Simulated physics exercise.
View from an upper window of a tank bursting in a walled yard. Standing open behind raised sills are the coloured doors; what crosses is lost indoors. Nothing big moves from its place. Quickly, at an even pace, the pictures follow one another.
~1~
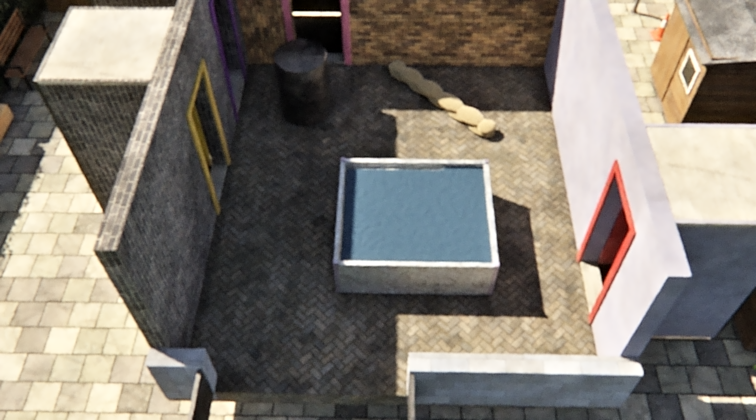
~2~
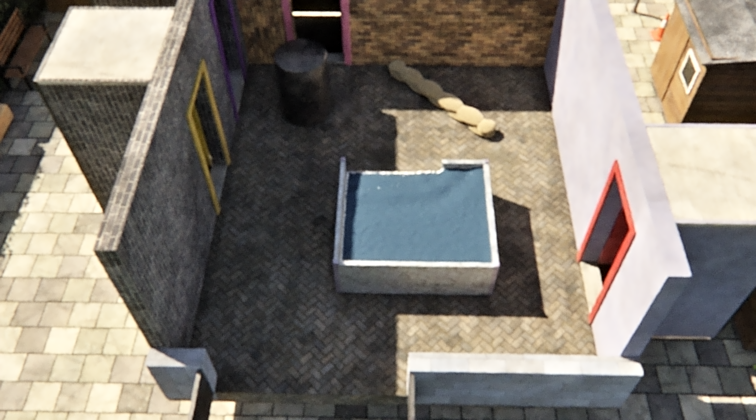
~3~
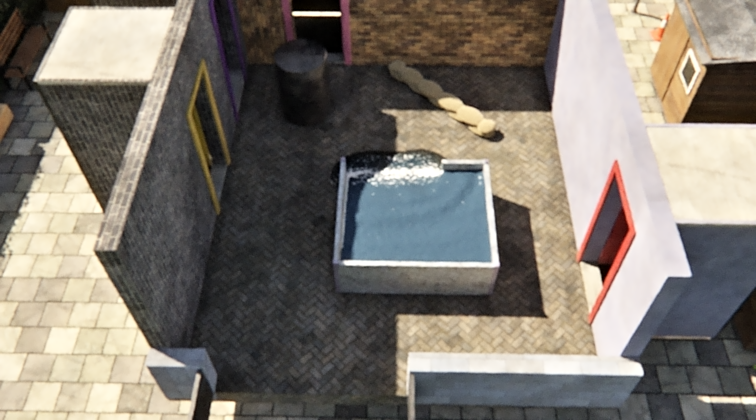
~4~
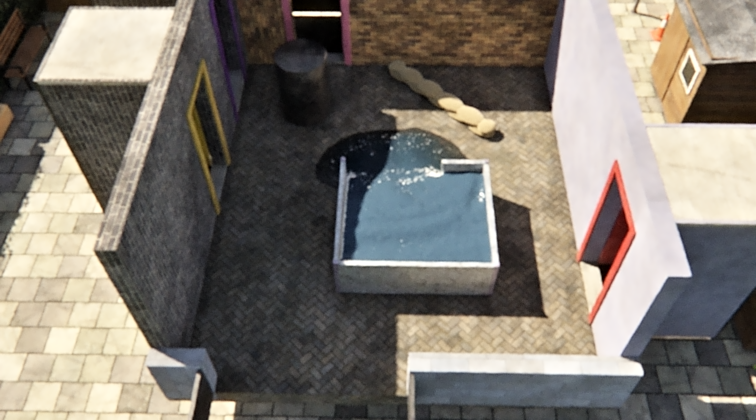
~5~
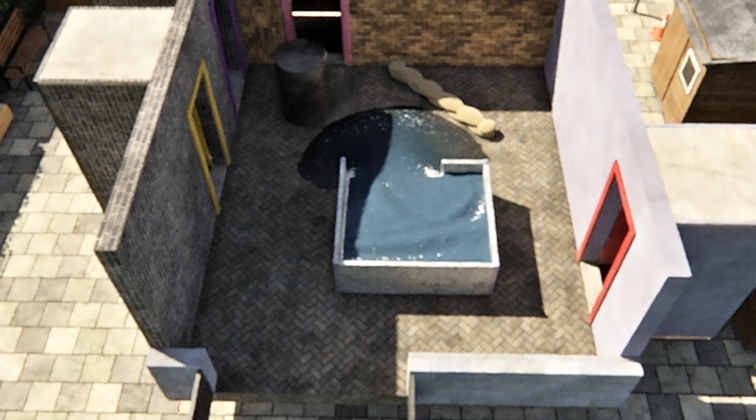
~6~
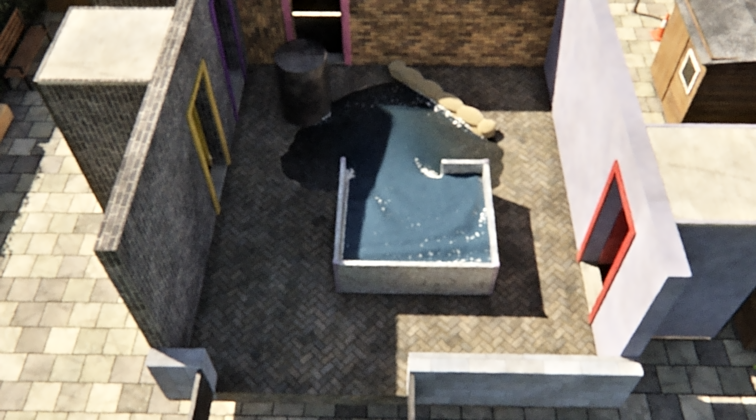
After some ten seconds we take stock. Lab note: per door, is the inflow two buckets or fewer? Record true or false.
Red door true; pink door false; yellow door false; purple door true.
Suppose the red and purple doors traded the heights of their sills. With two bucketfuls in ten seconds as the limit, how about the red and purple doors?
Briefly, the red door remains within limits and the purple door tops the threshold.
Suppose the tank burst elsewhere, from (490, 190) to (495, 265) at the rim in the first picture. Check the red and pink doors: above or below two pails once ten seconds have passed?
Here's my take: Red surpasses the limit, and pink fails to reach the limit too.
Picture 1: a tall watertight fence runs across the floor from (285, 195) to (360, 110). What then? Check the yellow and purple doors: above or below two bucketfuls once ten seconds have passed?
Record - yellow: Below the line; purple: Below the line.
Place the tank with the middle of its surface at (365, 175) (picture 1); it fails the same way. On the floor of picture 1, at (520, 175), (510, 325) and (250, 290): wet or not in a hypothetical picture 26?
As listed: Reached, untouched, reached.
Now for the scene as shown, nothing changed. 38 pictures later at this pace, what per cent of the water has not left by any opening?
Some 90 per cent has not gone.
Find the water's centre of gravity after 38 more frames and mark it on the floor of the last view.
Centre: Close to (368, 175).
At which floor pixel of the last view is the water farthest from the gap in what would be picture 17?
About (249, 66).
A moment on, water covers 25 % of the floor; the red door not reached, the pink door under two buckets in, the yellow door not reached, the purple door not reached.
Next, water covers 40 % of the floor; the red door not reached, the pink door over two buckets in, the yellow door not reached, the purple door wet at the sill, nothing in.
Then, water covers 55 % of the floor; the red door not reached, the pink door far over two buckets in, the yellow door wet at the sill, nothing in, the purple door wet at the sill, nothing in.
Later, water covers 85 % of the floor; the red door wet at the sill, nothing in, the pink door far over two buckets in, the yellow door under two buckets in, the purple door wet at the sill, nothing in.
In the end, water covers 95 % of the floor; the red door under two buckets in, the pink door far over two buckets in, the yellow door over two buckets in, the purple door wet at the sill, nothing in.
